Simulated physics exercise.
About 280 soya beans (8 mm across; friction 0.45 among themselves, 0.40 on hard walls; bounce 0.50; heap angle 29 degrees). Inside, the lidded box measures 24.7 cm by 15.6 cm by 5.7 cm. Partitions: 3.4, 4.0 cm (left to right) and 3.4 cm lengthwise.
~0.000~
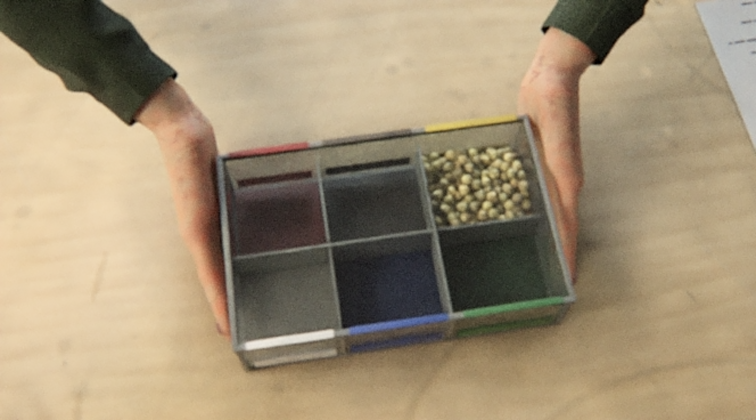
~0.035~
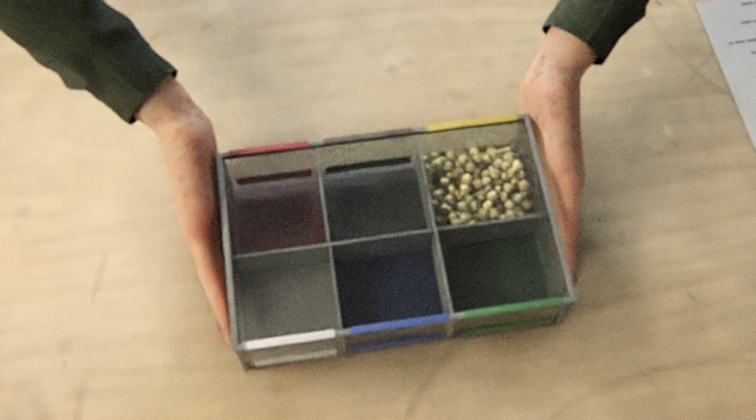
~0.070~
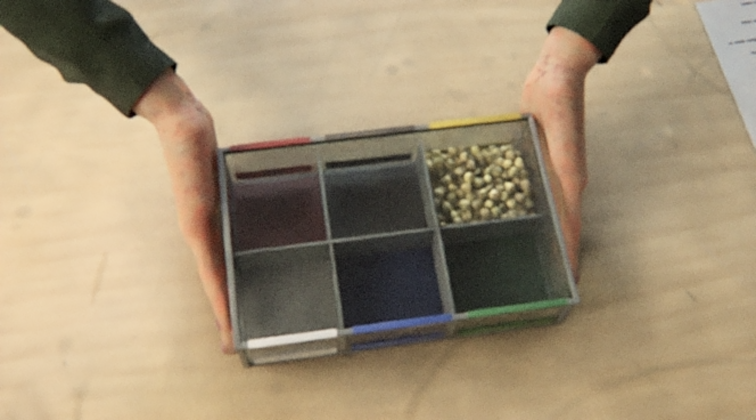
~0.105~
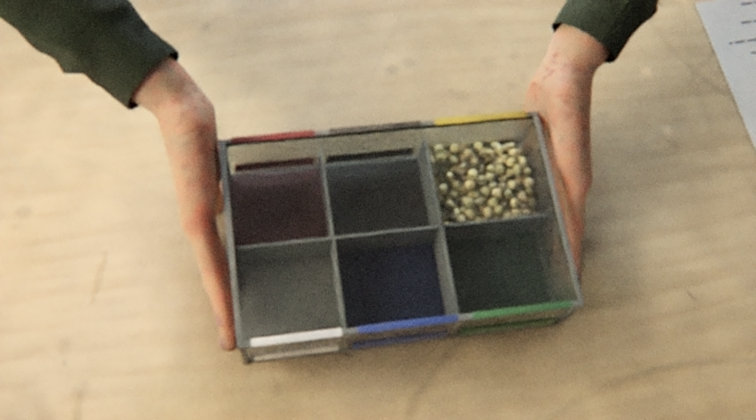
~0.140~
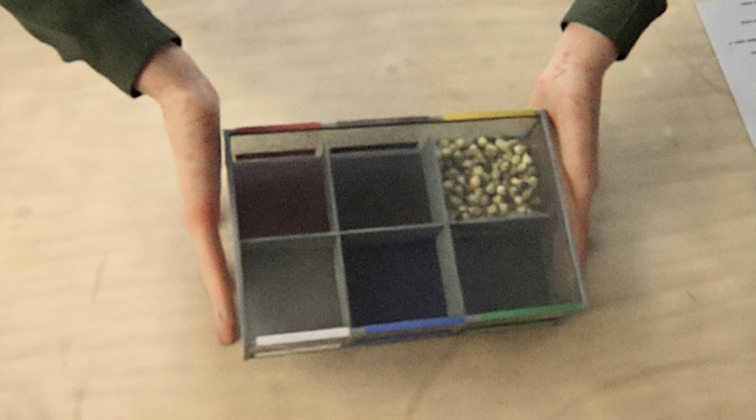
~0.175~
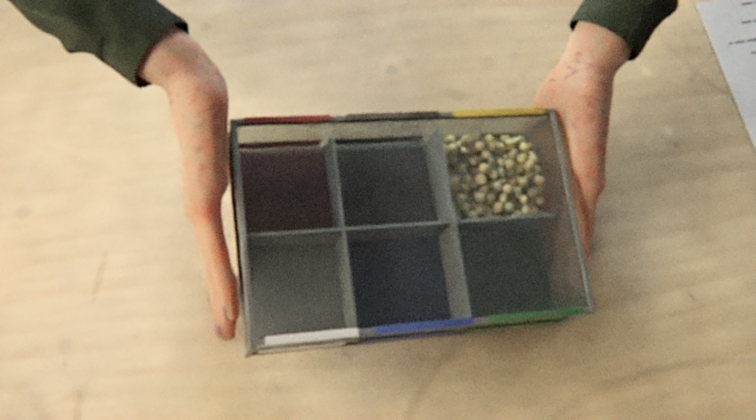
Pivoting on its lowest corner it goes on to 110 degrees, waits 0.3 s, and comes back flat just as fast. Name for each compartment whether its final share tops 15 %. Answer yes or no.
Red no, blue no, green yes, yellow yes, white no, black no.
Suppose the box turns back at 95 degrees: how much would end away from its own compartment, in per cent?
About 45 per cent.
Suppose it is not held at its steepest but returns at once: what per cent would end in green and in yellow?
Green 35; yellow 65.
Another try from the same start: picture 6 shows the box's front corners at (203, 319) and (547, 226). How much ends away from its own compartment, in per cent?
In that case some 10 per cent.
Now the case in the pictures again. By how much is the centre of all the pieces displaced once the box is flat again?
Some 4.0 cm.
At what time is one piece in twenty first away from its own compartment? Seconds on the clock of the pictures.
At about 0.75 s.
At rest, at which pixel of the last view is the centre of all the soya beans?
At about (505, 225).
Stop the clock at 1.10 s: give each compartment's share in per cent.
Red 0, blue 0, green 30, yellow 70, white 0, black 0.
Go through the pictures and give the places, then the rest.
Box tilt 0 degrees, front corners at (238, 346) and (570, 298); yellow 100 %, in the first frame.
Box tilt 1 degrees, front corners at (239, 346) and (570, 298), in the second frame.
Box tilt 3 degrees, front corners at (240, 344) and (573, 299), in the third frame.
Box tilt 6 degrees, front corners at (243, 342) and (577, 302), lowest corner right front, in the fourth frame.
Box tilt 10 degrees, front corners at (248, 341) and (583, 305), lowest corner right front, in the fifth frame.
Box tilt 15 degrees, front corners at (256, 340) and (589, 308), lowest corner right front; yellow 100 %. Its pace works out near 130 degrees a second, in the sixth frame.
After 1.10 s, tilt 110 degrees; green 30 %, yellow 70 %.
After 1.71 s, tilt 59 degrees; green 40 %, yellow 60 %.
Then, at 2.37 s, tilt 0 degrees; green 45 %, yellow 55 %.
At rest (3.0 s), red 0 %, blue 0 %, green 45 %, yellow 55 %, white 0 %, black 0 %.
